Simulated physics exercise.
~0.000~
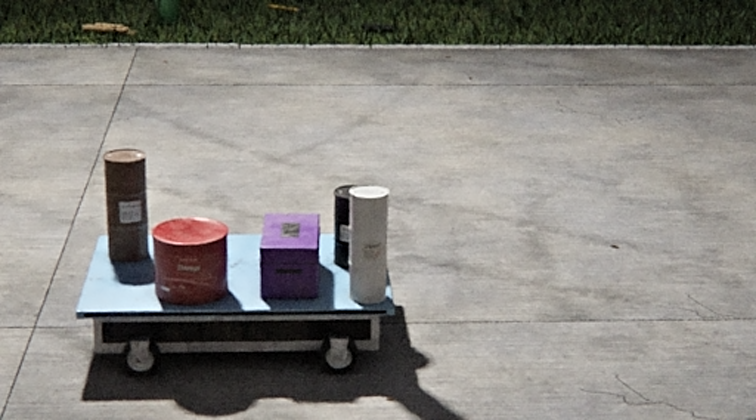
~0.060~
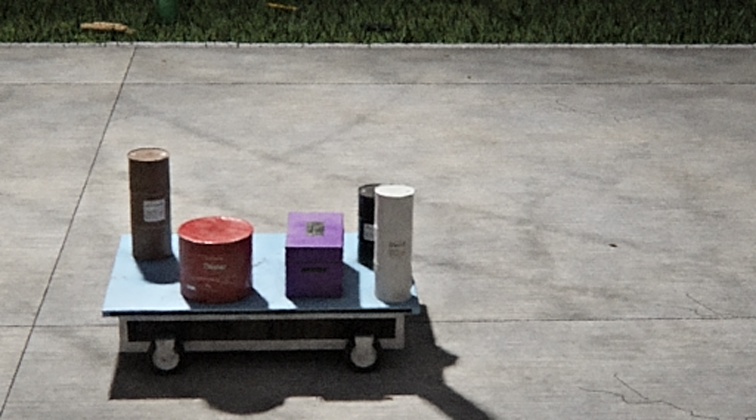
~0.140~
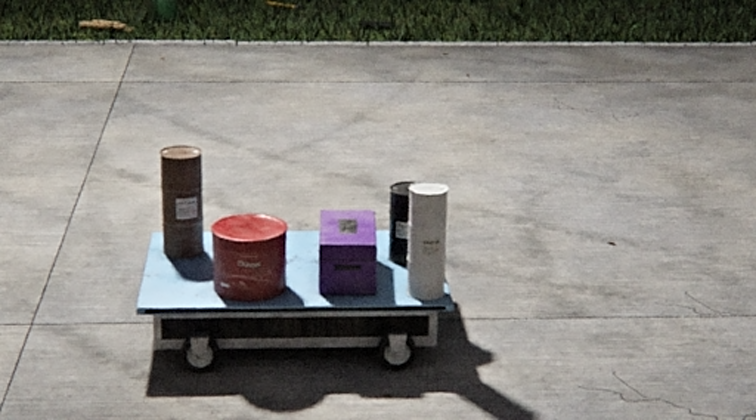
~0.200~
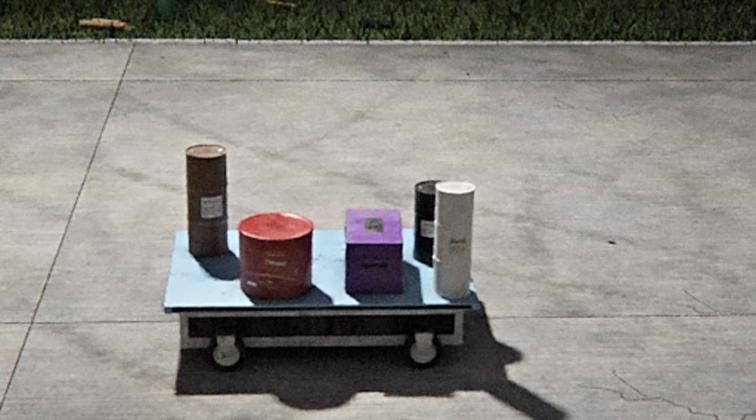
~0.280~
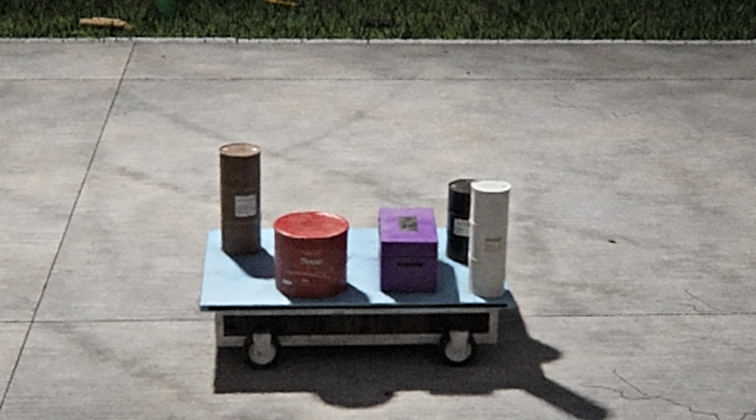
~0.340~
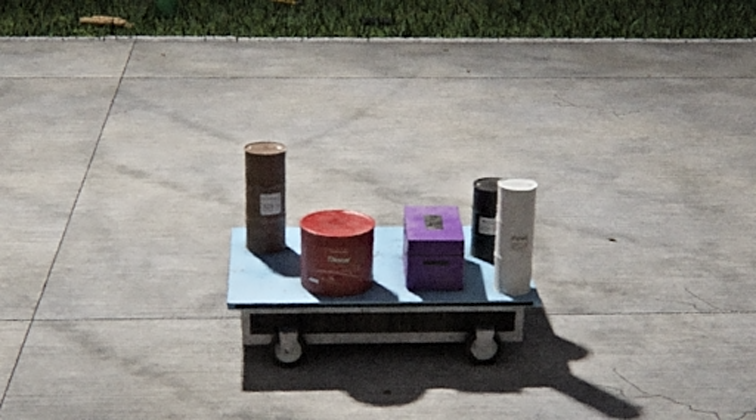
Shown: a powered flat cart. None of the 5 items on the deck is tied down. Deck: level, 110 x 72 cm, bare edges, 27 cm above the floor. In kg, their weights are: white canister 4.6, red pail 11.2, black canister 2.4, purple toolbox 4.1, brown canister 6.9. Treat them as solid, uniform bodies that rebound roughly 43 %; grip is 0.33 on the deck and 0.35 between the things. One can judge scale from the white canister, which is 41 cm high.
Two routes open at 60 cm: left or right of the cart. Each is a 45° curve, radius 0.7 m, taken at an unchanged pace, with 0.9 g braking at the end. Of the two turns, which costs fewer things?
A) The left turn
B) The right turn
Answer: B.
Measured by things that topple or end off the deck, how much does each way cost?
The left turn costs 4 and the right turn costs 2.
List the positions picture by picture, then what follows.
In the first frame, cart has run 0 cm; white canister (368, 244); red pail (191, 261).
In the second frame, cart has run 10 cm; brown canister (150, 204).
In the third frame, cart has run 22 cm; purple toolbox (348, 252); brown canister (182, 202).
In the fourth frame, cart has run 32 cm; black canister (434, 222); purple toolbox (373, 250).
In the fifth frame, cart has run 45 cm; brown canister (241, 199); black canister (468, 221).
In the sixth frame, cart has run 54 cm; white canister (515, 237); red pail (337, 253).
Turning left. At 0.64 s, cart has run 102 cm, turned 23°; white canister now off the deck; red pail moved 5 cm near (479, 243); black canister moved 26 cm.
After 1.24 s, cart has run 159 cm, turned 45°, stopped; red pail now off the deck; brown canister moved 19 cm.
After 1.54 s, cart has run 159 cm, turned 45°, stopped; brown canister moved 23 cm.
In the end (1.9 s), off the deck, white canister, red pail, black canister and purple toolbox; not toppled but over 10 cm from the start, brown canister.
Turning right instead, white canister and black canister tipped over or off the deck, 2 of 5 in all.
